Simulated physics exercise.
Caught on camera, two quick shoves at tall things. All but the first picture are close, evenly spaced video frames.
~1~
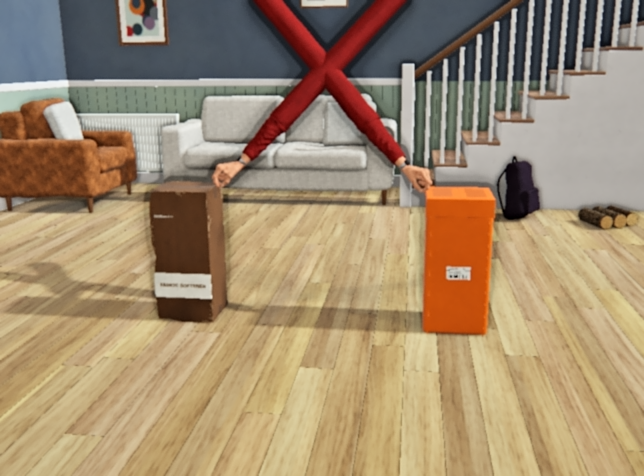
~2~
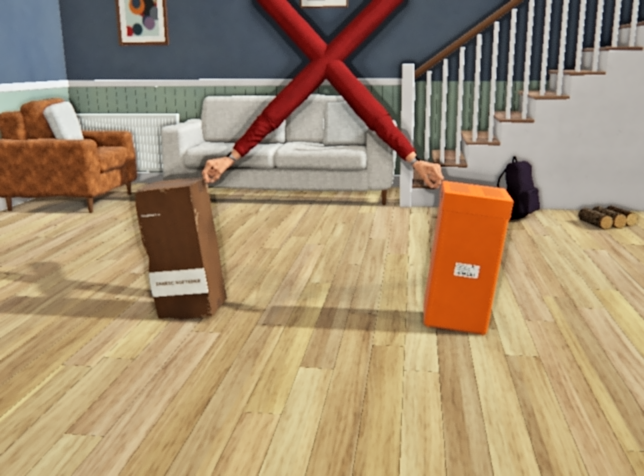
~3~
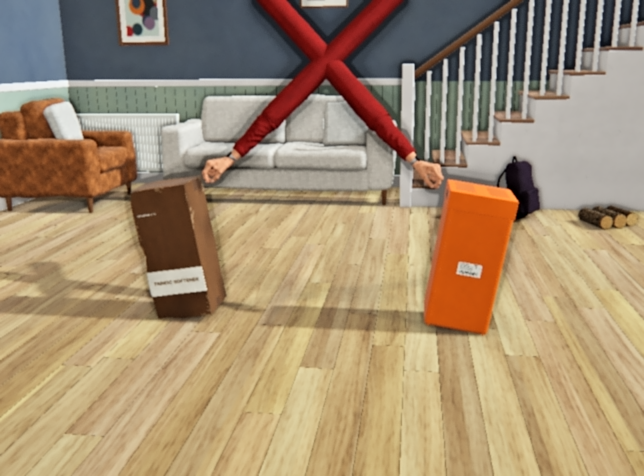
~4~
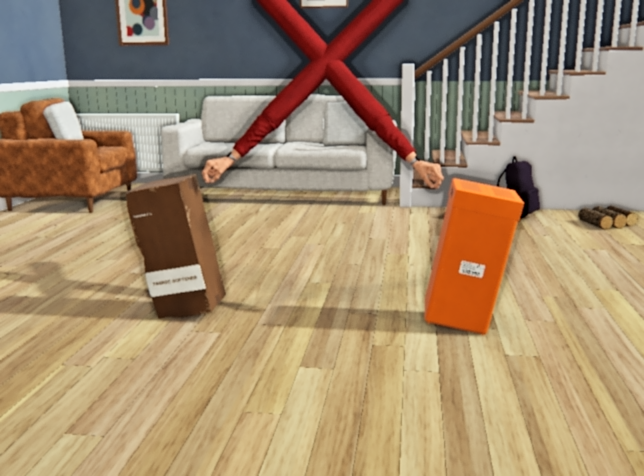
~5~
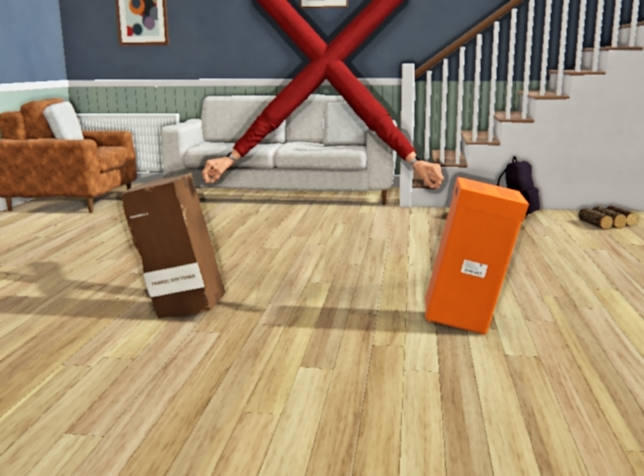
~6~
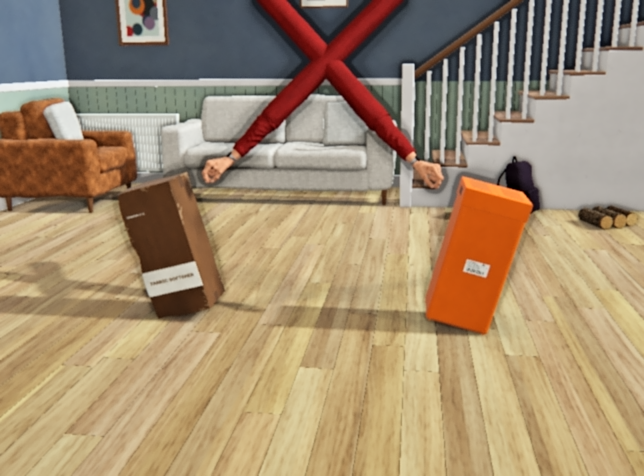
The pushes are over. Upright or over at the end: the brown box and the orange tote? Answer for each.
Here the brown box falls over and the orange tote falls over.
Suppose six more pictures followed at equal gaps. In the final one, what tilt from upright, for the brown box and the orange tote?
Roughly 25° and 25°.
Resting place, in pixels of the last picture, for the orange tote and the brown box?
Near (559, 298) and (104, 283).
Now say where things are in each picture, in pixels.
Brown box (190, 251) upright; orange tote (456, 260) upright, in the first picture.
Brown box (182, 248) 7° off upright; orange tote (464, 257) 7° off upright, in the second picture.
Brown box (180, 247) 9° off upright; orange tote (467, 256) 9° off upright, in the third picture.
Brown box (177, 247) 11° off upright; orange tote (470, 256) 11° off upright, in the fourth picture.
Brown box (175, 246) 13° off upright; orange tote (472, 256) 13° off upright, in the fifth picture.
Brown box (172, 246) 15° off upright; orange tote (475, 255) 14° off upright, in the sixth picture.
Then, 0.32 s on from there, brown box 44° off upright near (138, 248); orange tote 38° off upright near (506, 257).
In the end, the brown box goes down on its side, near (104, 283); the orange tote goes down on its side, near (559, 298).
